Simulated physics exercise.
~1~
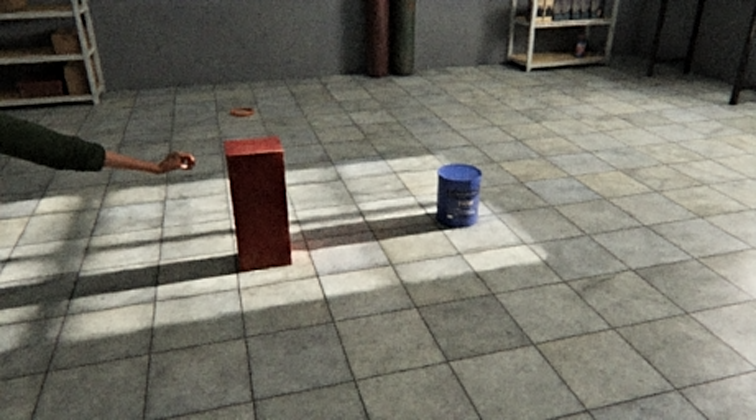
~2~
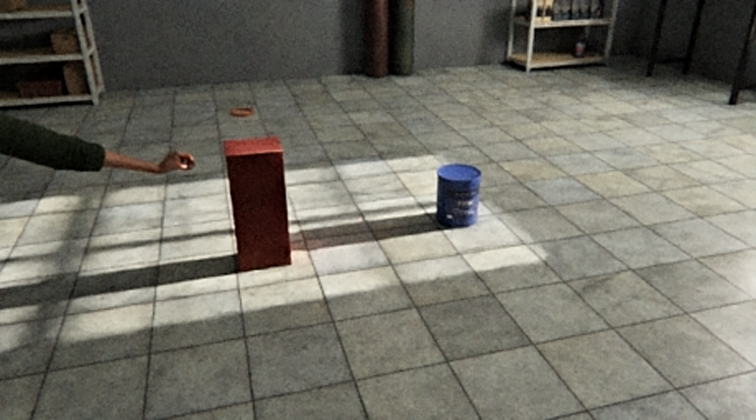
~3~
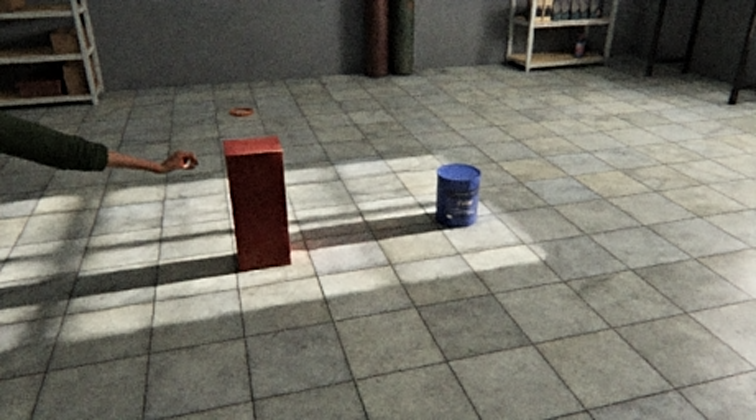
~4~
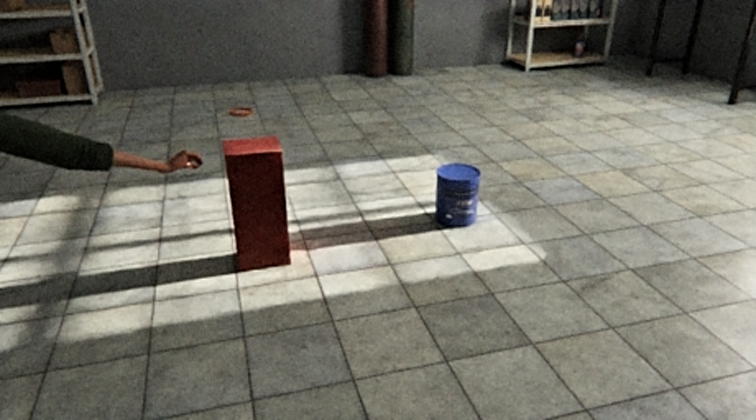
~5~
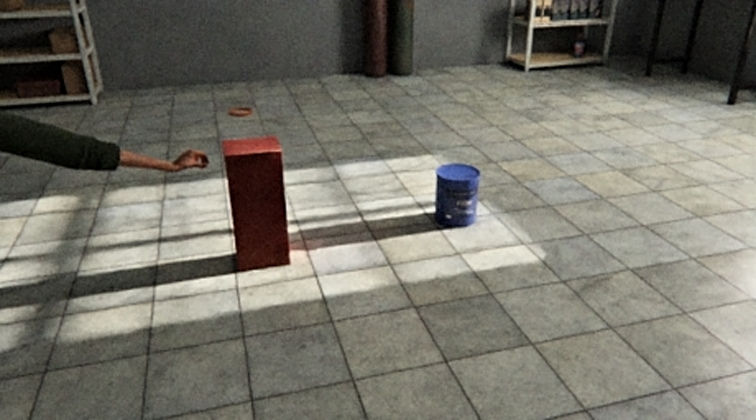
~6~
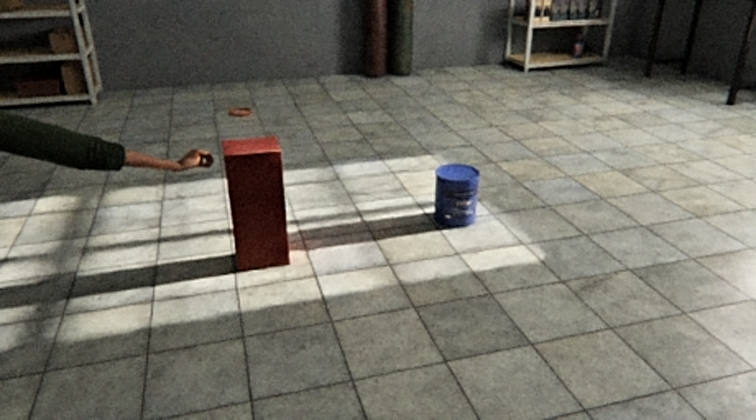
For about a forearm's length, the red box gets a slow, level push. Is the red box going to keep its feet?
Most likely it ends up overbalanced.
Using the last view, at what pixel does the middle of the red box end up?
Looks like it settles somewhere around (352, 224).
Then, 0.50 s later than the last frame, red box tilted by 16° near (275, 198).
Then, 1.00 s later than the last frame, red box tilted by 44° near (308, 198).
Then, 1.20 s later than the last frame, red box on its side near (342, 218).
When it is over, lying over on the floor, red box. End places, in pixels of the last picture, red box near (351, 224).
